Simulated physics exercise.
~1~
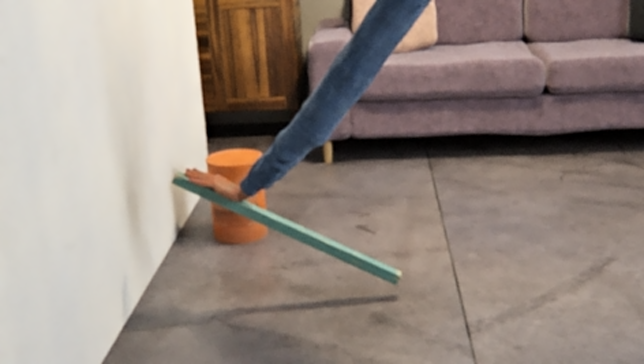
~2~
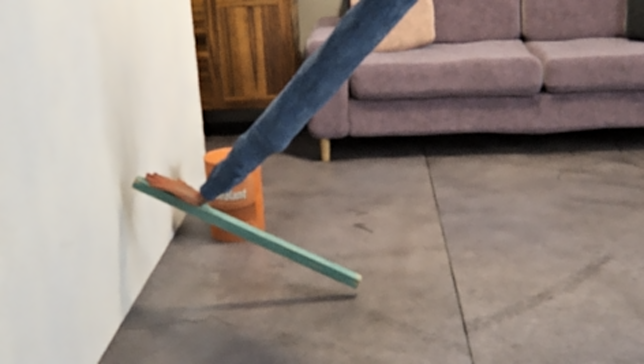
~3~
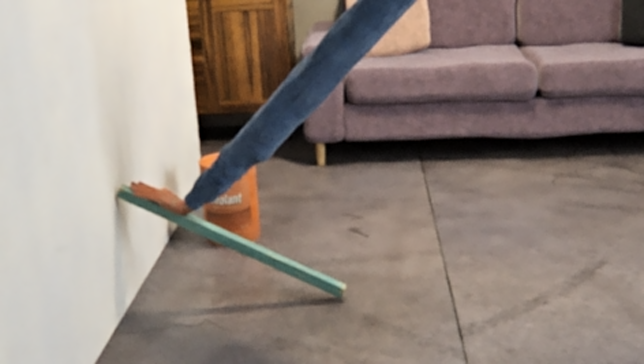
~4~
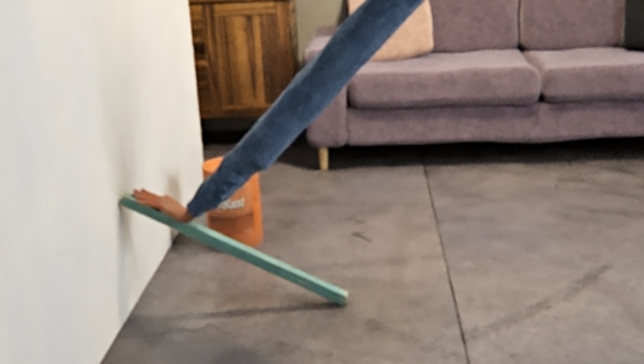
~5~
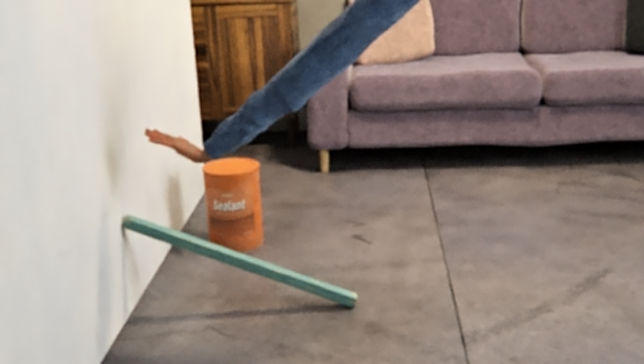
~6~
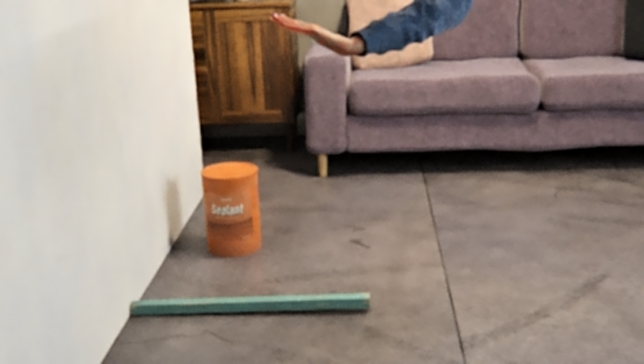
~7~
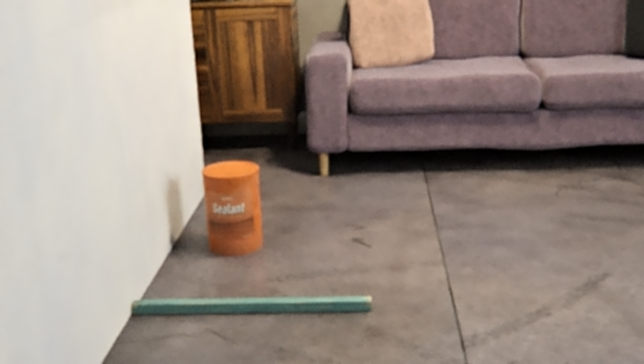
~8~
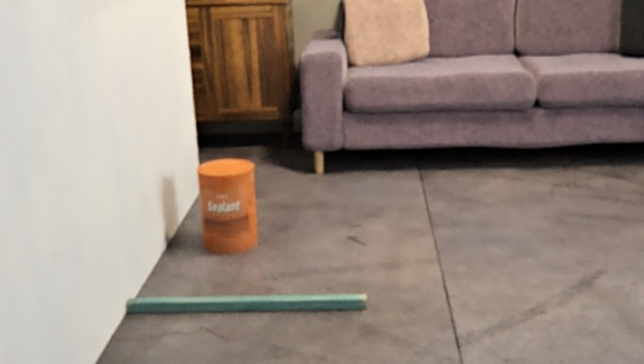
In a room with a purple sofa and an orange pail, a hand moves a turquoise pole left and leans its end against a white wall. The hand lets go and draws back, and the pole slides down to lie flat on the floor, the pail unmoved.
